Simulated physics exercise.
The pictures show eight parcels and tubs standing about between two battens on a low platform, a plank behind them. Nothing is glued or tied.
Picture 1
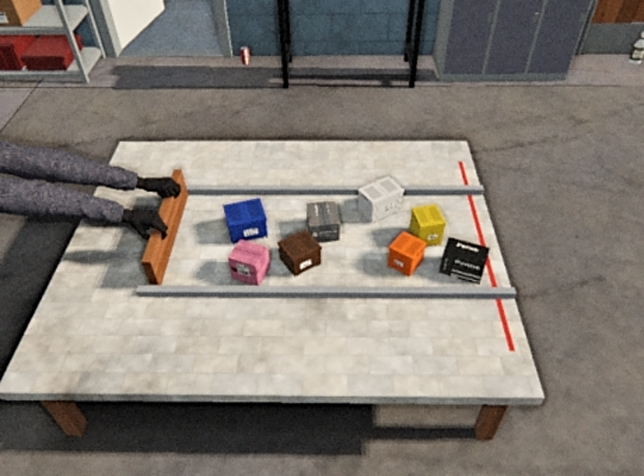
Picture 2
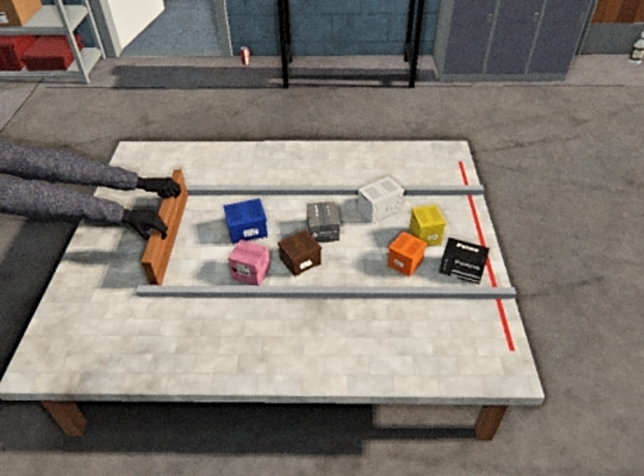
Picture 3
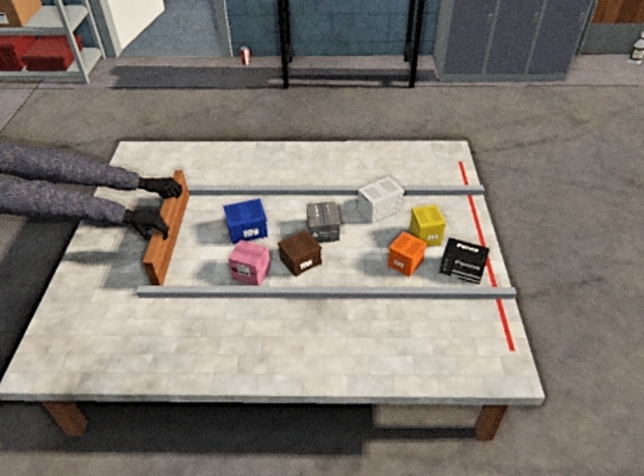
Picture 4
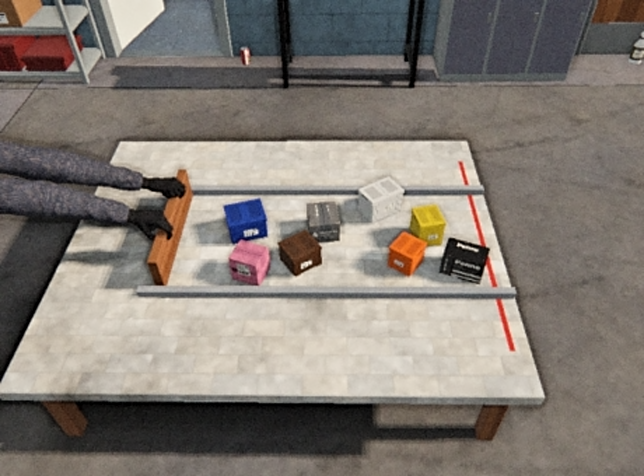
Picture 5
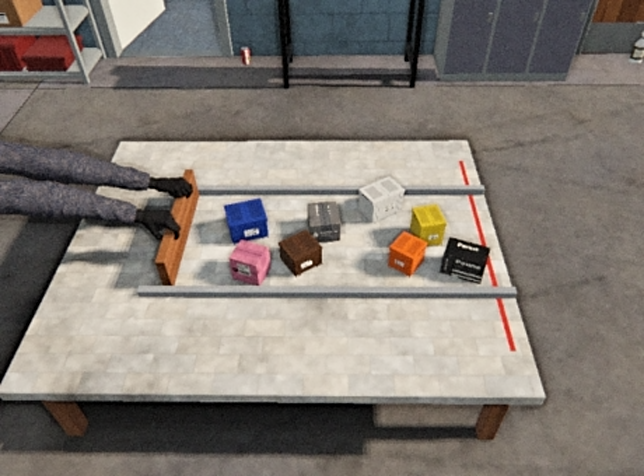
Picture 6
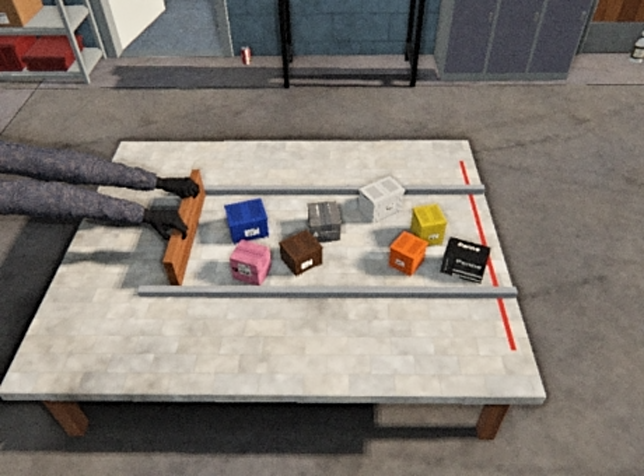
A wooden plank, held by two gloved hands reaching in from the left, stays nearly still at first behind eight coloured boxes standing between two rails on a pale table. It then slides slowly a short way right, narrowing the gap to the blue and pink boxes, while the boxes barely shift.
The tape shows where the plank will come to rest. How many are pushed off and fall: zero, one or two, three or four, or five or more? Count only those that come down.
In the end the number that fall off is five or more.
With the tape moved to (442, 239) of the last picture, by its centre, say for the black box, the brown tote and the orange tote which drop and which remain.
The black box tumbles off; the brown tote does not fall; the orange tote tumbles off.
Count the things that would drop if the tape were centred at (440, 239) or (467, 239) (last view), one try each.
It would be 3 and 5.
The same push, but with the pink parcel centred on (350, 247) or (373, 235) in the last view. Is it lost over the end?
In that order, it goes over; is lost.
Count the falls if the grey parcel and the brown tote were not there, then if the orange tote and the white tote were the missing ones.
It would be 6 and 6.
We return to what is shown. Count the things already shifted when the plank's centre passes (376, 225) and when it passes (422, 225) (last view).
By then 8, and 8.
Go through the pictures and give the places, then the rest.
The first frame shows black box (464, 260); yellow tote (427, 227); orange tote (406, 255); plank (168, 225); tape (482, 240).
The second frame shows yellow tote (427, 227); white tote (380, 201).
The third frame shows orange tote (407, 255); brown tote (300, 254).
The fourth frame shows black box (464, 260); plank (173, 226).
The fifth frame shows yellow tote (427, 227); blue tote (247, 221).
The sixth frame shows black box (465, 260); yellow tote (428, 226); orange tote (408, 255); plank (187, 226); tape (483, 239).
Soon after, none off yet; black box at rest near (465, 260); yellow tote at rest near (428, 226); orange tote at rest near (408, 255).
Then, none off yet; black box moved about its own width near (501, 263); yellow tote moved about its own width near (467, 228); orange tote moved well along near (465, 263).
At rest, the number that fall off is five or more; fallen, blue tote, pink parcel, brown tote, grey parcel, white tote, orange tote, yellow tote and black box.
